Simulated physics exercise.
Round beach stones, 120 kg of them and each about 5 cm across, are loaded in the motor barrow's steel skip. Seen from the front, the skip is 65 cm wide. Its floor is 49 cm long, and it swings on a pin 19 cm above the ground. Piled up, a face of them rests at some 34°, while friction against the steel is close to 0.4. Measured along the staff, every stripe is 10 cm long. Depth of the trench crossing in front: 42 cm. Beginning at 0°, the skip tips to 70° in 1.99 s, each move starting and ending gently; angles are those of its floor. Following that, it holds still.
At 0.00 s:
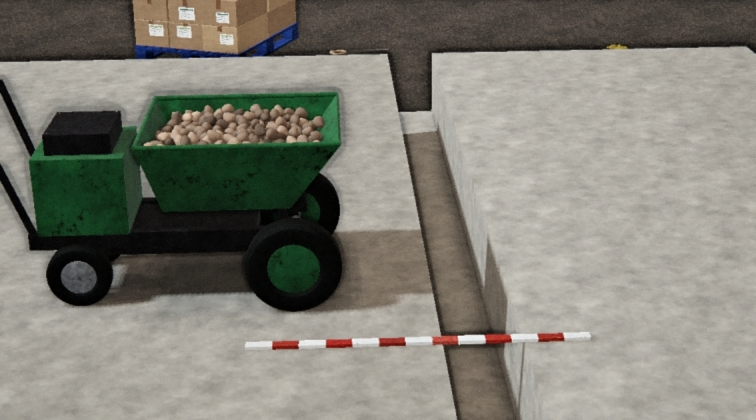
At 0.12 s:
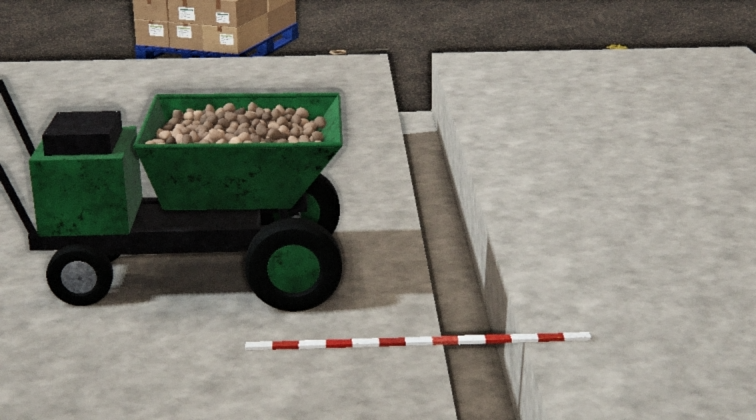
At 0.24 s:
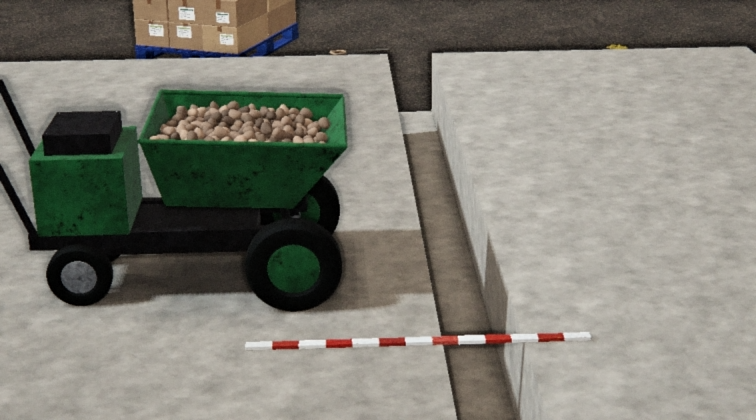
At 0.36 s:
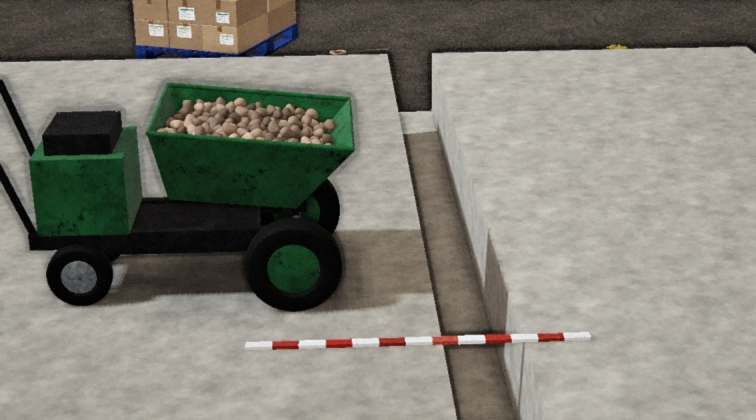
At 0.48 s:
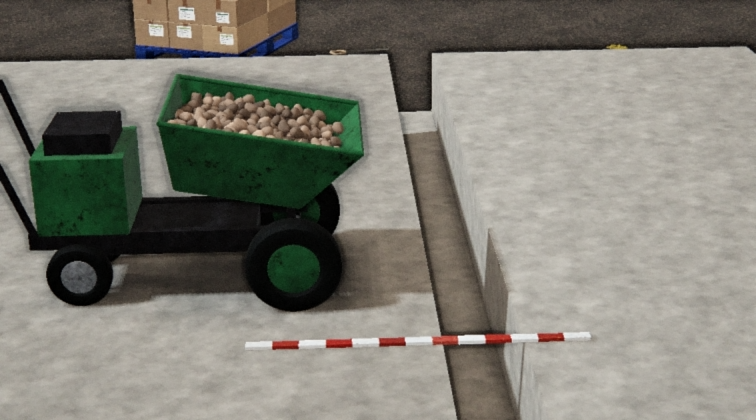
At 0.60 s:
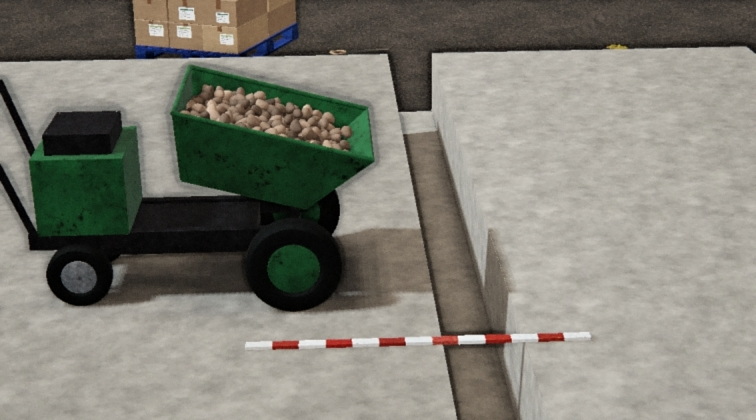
A green motor barrow with a skip full of round brownish stones stands on pale concrete at left, seen from its side and slightly above. A narrow trench crosses the ground to its right, with a red-and-white striped staff lying across it and boxes on a blue pallet behind. The skip's left end rises slowly, then faster, tilting it modestly rightward, while barrow and camera stay still.
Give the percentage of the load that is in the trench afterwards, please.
Near 98 per cent of the load.
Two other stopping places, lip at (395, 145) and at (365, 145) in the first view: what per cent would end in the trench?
50 % and 75 %.
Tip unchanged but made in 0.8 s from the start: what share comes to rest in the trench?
Something close to 80 per cent.
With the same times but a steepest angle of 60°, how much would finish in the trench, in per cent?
Roughly 85 per cent would end in the trench.
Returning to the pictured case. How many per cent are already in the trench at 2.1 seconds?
About 65%.
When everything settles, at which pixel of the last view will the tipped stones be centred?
Middle at around (467, 339), I'd say.
After 1.5 s the floor is at 59°; 96 % in the skip, 4 % in the trench; the foremost stones are at (458, 240).
After 2.1 s the floor is at 70°; 35 % in the skip, 63 % in the trench, 2 % past the trench; the foremost stones are at (568, 270).
After 2.4 s the floor is at 70°; 14 % in the skip, 83 % in the trench, 2 % past the trench; the foremost stones are at (609, 262).
After 4.4 s the floor is at 70°; 0 % in the skip, 98 % in the trench, 2 % past the trench; the foremost stones are at (624, 263).
